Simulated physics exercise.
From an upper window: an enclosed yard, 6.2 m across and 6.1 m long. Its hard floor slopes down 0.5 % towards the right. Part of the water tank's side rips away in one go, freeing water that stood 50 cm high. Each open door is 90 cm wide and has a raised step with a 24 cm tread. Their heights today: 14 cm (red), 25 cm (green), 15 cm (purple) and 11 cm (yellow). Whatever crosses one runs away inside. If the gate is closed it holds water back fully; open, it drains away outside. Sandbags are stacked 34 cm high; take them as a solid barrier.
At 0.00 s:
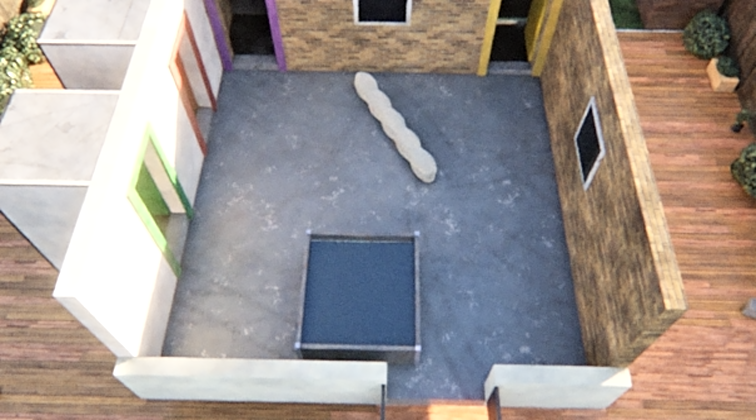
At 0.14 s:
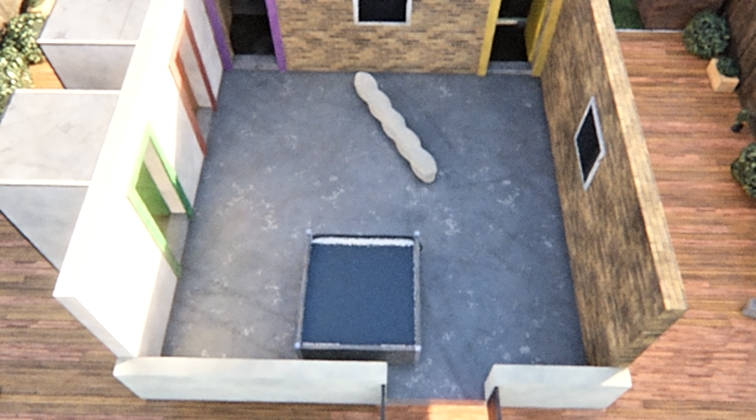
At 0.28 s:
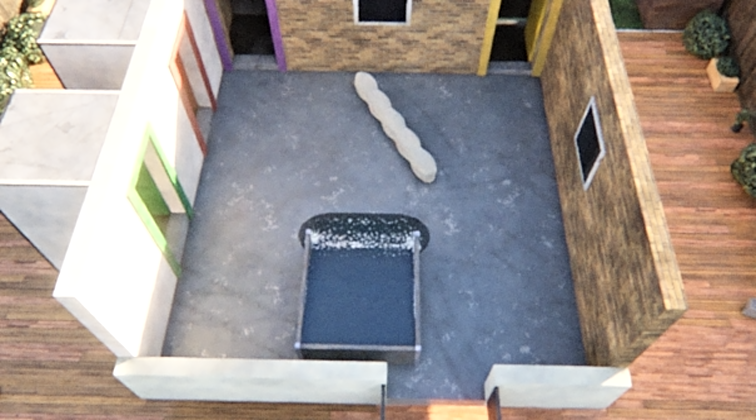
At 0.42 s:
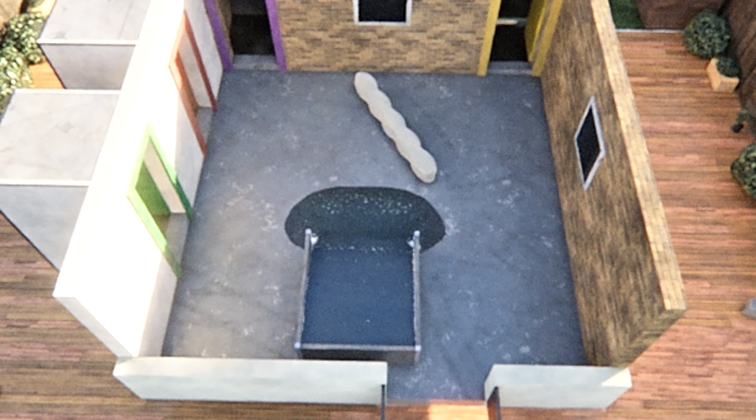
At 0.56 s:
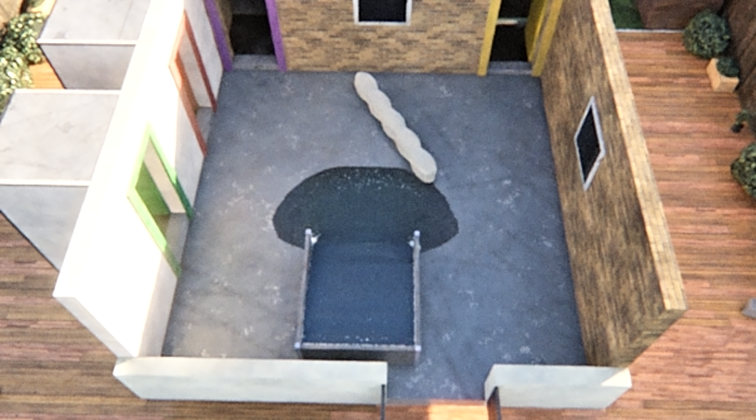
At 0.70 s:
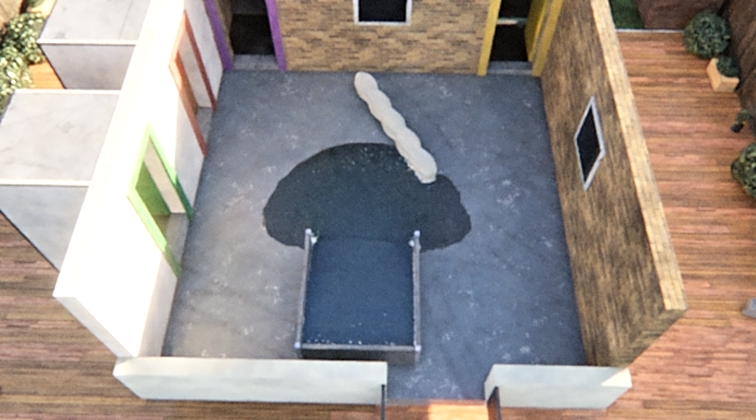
An enclosed yard with a grey floor, seen from high above, holds a square tank of dark blue water near the front, between a white left wall and brick walls behind and to the right. A pale, lumpy barrier lies beyond it, with purple and yellow doorways at the back. The tank's far side gives way and dark water spreads outward in a widening rounded patch, reaching the barrier, while the camera stays still.
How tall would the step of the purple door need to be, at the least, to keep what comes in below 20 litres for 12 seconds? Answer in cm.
Close to 16 cm is just enough.
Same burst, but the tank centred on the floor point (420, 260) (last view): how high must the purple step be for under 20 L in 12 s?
Some 12.0 cm.
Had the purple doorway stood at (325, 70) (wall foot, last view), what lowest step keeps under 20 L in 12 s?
About 21 cm.
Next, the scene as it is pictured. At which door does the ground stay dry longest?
The green one.
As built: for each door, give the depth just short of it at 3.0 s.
Depths in cm: Red 6, green 0, purple 16, yellow 0.
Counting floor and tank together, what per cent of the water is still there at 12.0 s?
Some 96 per cent remains.
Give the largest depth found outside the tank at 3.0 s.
Up to some 36 cm.
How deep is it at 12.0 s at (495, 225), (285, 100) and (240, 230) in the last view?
In that order: 3, 4 and 7 cm.
After 1.4 s water covers 25 % of the floor, deepest (24 cm) near (408, 176); it has not reached the purple door.
After 3.0 s water covers 45 % of the floor, deepest (36 cm) near (232, 75); 16 cm at the purple door, 0 litres in over its 15 cm step.
After 12.0 s water covers 95 % of the floor, deepest (8 cm) near (586, 386); 3 cm at the purple door, 24 litres in over its 15 cm step.
At the purple door as built, the water arrived by 2.1 s and peaked near 21 cm at 3.4 s.
With a step of 12.5 cm, 39 litres would have come in within the 12 s; with 20 cm, 8 litres. So under 20 litres takes about 16 cm.
